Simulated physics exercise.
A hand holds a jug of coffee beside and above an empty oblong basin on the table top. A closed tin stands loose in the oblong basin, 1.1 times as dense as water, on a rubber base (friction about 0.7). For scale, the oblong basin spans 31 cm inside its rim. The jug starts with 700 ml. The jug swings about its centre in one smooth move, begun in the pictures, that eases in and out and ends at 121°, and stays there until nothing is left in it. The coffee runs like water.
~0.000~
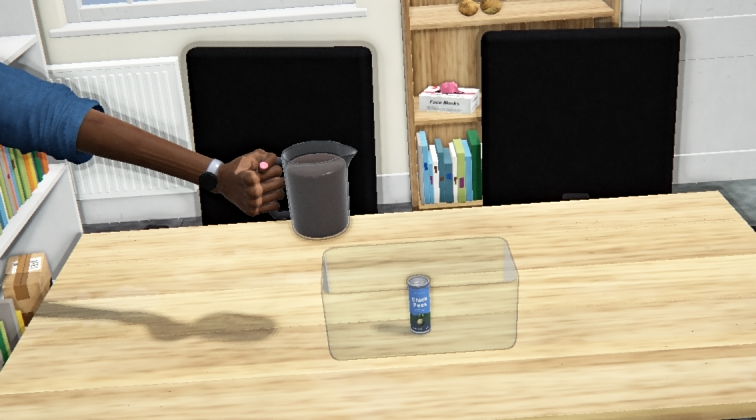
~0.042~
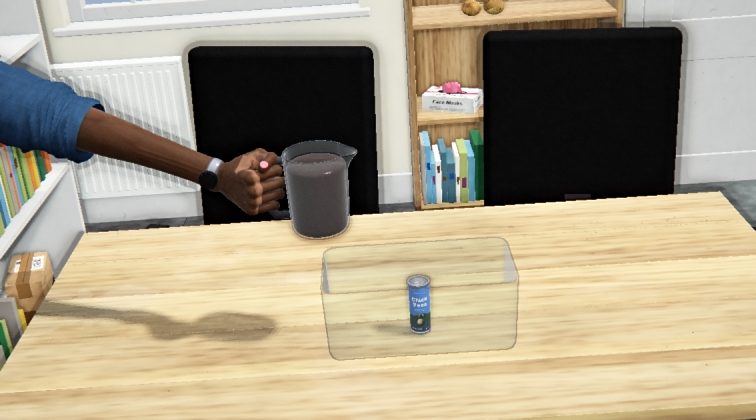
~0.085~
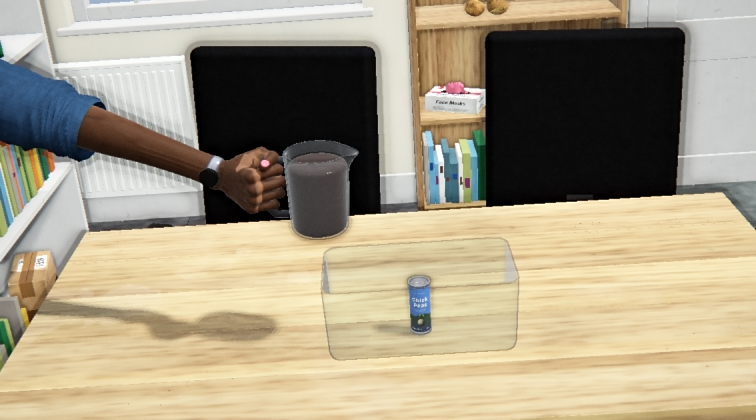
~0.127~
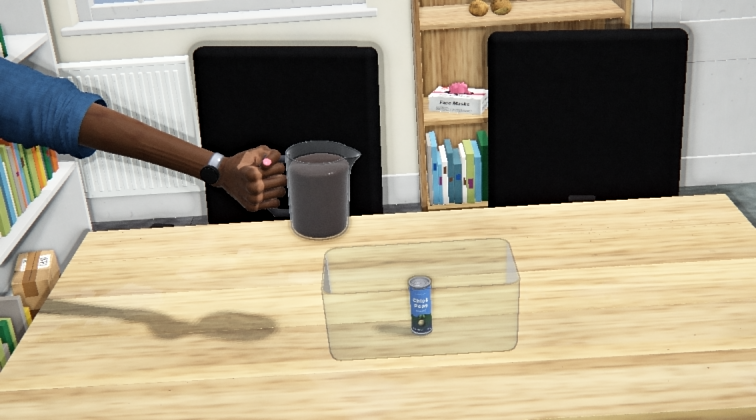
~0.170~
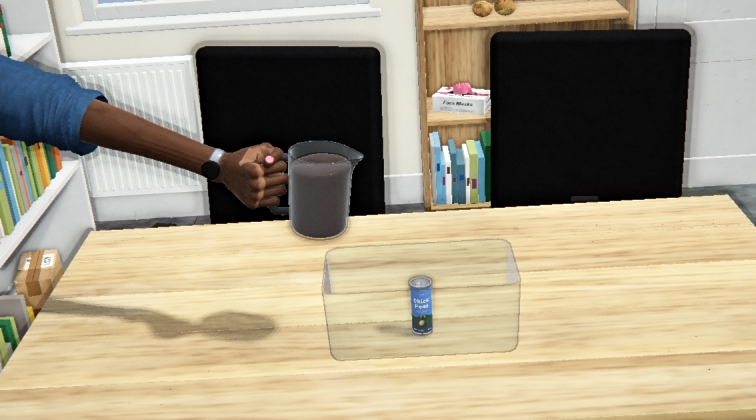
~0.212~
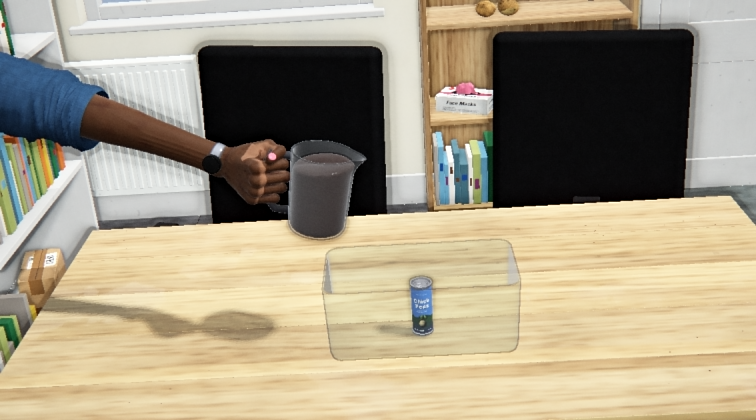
A bright room with white walls, a radiator and bookshelves is seen from slightly above, across a pale wooden table with two black chairs behind it. A hand in a blue sleeve holds a jug of dark liquid at left, above and beside a clear oblong basin containing a small blue tin. The jug tilts slightly rightward, while the view barely shifts and the tin stays still.
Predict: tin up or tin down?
It falls.
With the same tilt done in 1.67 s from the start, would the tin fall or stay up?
Then it remains upright.
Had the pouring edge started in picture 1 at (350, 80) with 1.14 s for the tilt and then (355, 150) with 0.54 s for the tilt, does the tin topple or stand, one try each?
First it keeps standing; then it topples.
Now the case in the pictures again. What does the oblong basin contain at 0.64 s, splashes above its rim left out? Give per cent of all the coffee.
Near 4 in a hundred.
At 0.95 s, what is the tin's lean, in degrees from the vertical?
Near 0° from upright.
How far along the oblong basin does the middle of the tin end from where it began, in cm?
Some 9.5 cm.
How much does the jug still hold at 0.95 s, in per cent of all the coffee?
Some 18 per cent.
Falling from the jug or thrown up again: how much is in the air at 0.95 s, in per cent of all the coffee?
Near 18 in a hundred.
By 0.64 s the tilt is 72° and 80 per cent is still to pour; the tin stands where it began.
By 0.95 s the tilt is 113° and 18 per cent is still to pour; the tin stands where it began.
By 1.28 s the tilt is 121° and 0 per cent is still to pour; the tin lies on its side.
By 1.64 s the tilt is 121° and 0 per cent is still to pour; the tin lies on its side.
At rest the tin lies on its side.
